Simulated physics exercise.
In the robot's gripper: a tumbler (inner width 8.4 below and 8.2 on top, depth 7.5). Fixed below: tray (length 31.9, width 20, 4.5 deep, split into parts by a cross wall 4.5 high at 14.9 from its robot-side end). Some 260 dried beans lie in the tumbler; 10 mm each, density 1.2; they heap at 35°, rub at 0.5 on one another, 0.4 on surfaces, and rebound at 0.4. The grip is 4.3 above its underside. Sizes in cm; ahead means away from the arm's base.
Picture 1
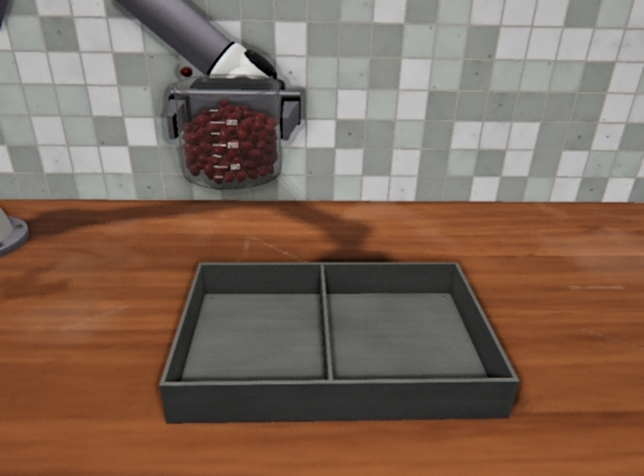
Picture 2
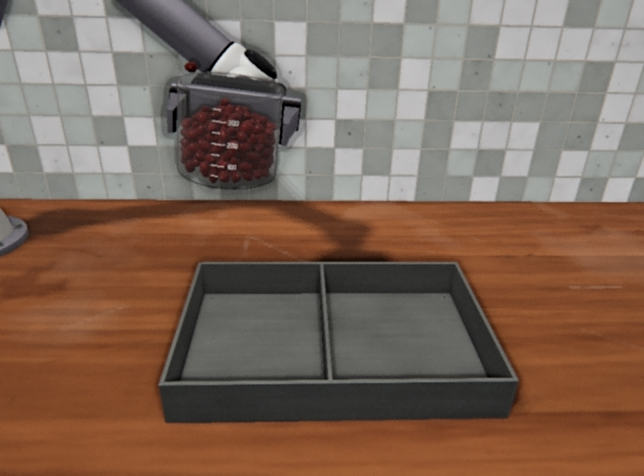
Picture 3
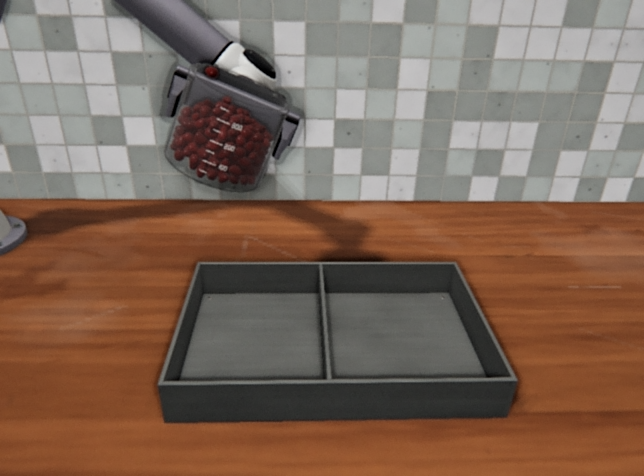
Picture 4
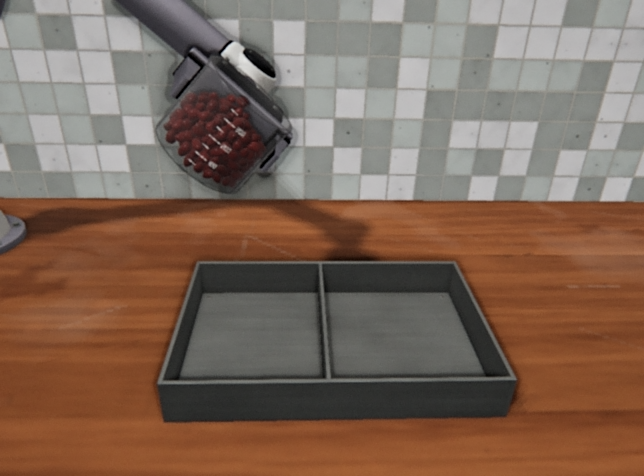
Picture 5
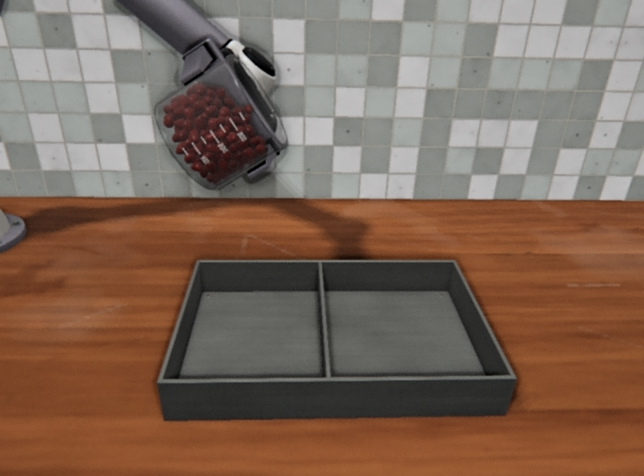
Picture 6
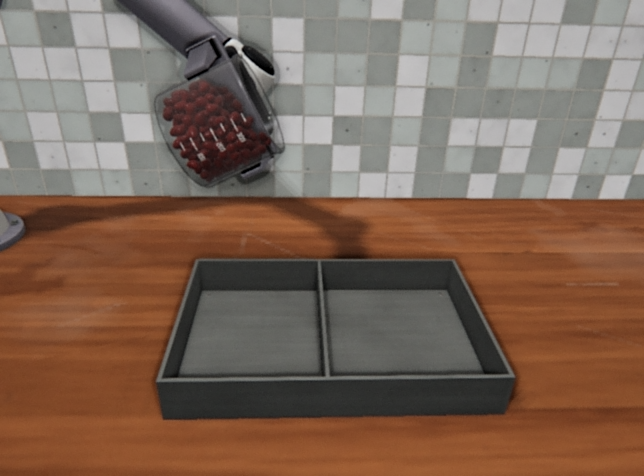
Robot arm steadily tilting a clear container of dark red beans above an empty, divided grey tray on a wooden counter.
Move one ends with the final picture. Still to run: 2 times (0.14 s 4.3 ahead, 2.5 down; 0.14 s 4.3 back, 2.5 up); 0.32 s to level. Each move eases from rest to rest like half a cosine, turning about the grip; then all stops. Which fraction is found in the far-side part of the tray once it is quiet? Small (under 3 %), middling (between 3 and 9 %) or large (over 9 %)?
In the far-side part of the tray the share is middling, between 3 and 9 %.
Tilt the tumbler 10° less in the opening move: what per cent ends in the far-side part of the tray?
About 0 per cent.
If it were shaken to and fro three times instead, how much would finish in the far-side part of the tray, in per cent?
It would be near 5 per cent.
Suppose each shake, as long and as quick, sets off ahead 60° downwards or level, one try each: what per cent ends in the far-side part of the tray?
About 0 and 20 per cent.
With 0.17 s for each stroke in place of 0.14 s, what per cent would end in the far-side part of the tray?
It would be near 0 per cent.
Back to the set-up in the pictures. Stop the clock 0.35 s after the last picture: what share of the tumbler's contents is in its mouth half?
About 35 per cent.
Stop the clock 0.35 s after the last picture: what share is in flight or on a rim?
Some 5 per cent.
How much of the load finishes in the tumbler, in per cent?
Roughly 90 per cent.
Then, 0.35 s later, tilted 64° forward, highest piece 26 above the table; 248 in the tumbler, 1 in the far-side part, 13 in flight or on a rim.
Then, 0.70 s later, tilted 37° forward, highest piece 26 above the table; 241 in the tumbler, 14 in the far-side part, 7 in the robot-side part.
Then, 1.08 s later, level, highest piece 29 above the table; 241 in the tumbler, 14 in the far-side part, 7 in the robot-side part.
Then, 2.13 s later, level, highest piece 29 above the table; 241 in the tumbler, 14 in the far-side part, 7 in the robot-side part.
At rest, 241 in the tumbler, 14 in the far-side part, 7 in the robot-side part. That is 5 % in the far-side part of the tray.
